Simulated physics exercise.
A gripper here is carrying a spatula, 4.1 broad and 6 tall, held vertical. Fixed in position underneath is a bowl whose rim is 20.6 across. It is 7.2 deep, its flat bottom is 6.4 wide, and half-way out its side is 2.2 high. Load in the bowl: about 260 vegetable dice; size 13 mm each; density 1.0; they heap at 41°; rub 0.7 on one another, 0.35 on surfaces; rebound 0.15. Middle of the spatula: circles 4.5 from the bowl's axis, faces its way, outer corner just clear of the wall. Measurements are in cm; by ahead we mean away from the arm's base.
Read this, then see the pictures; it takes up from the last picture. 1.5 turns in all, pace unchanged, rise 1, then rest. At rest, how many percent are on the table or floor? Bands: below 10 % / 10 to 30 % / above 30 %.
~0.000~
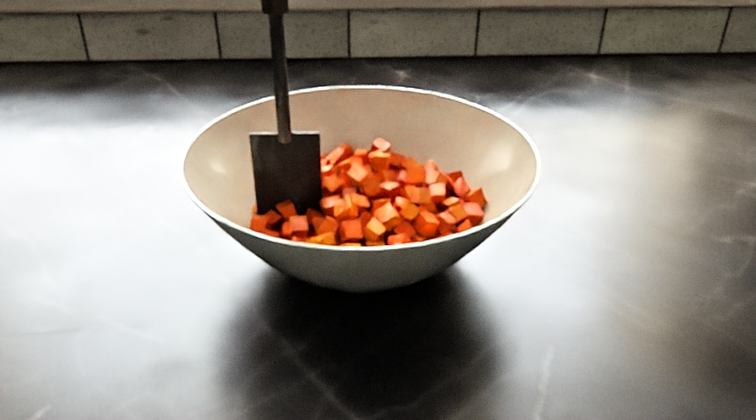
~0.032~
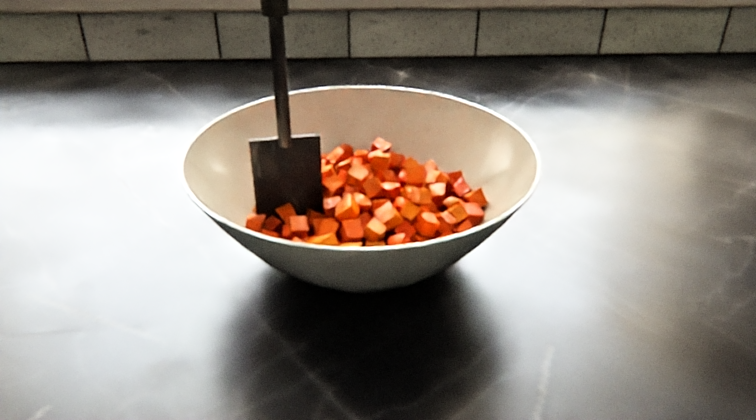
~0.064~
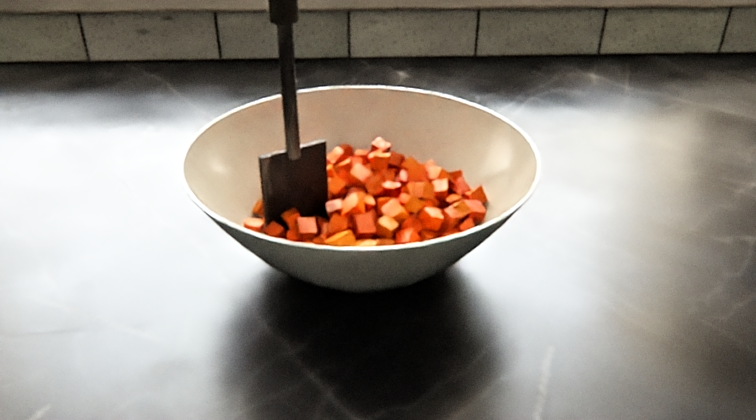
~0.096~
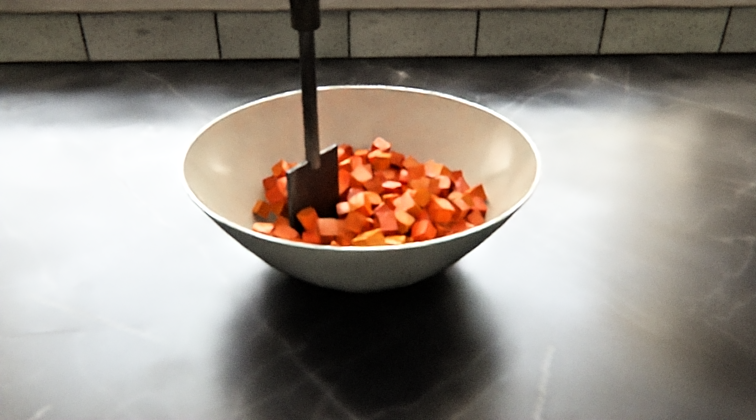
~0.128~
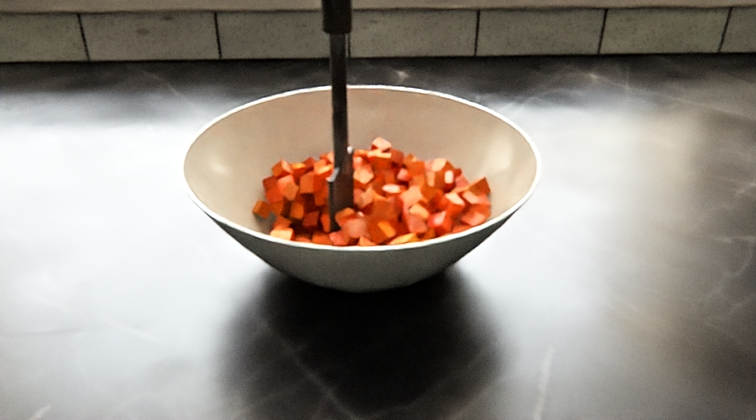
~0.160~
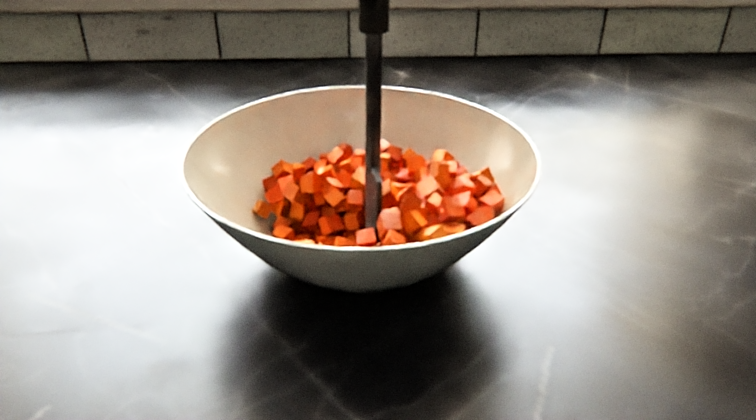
Between 10 and 30 %.
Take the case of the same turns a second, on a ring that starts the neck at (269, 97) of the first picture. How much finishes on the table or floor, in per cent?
I'd say around 25 per cent.
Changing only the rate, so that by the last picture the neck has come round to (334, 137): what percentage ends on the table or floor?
Roughly 10 percent of it.
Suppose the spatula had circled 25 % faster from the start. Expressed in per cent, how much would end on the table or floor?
Then roughly 30 per cent.
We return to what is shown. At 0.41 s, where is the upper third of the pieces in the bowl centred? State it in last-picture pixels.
Centre of upper third: Approx. (317, 119) px.
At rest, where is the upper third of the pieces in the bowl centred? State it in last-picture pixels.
It is centred near (409, 177).
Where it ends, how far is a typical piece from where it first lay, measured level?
10 cm.
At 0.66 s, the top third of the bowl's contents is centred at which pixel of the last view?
I'd say about (366, 230).
By 0.41 s, 268° round, highest piece 10 above the table; 250 in the bowl, 2 on the table or floor, 5 in flight or on the tool.
By 0.66 s, 80° round, highest piece 9 above the table; 228 in the bowl, 28 on the table or floor, 1 in flight or on the tool.
By 0.99 s, 180° round, highest piece 8 above the table; 216 in the bowl, 38 on the table or floor, 3 in flight or on the tool.
By 1.69 s, 180° round, highest piece 8 above the table; 216 in the bowl, 41 on the table or floor.
Final count, 216 in the bowl, 41 on the table or floor. That is 16 % on the table or floor.
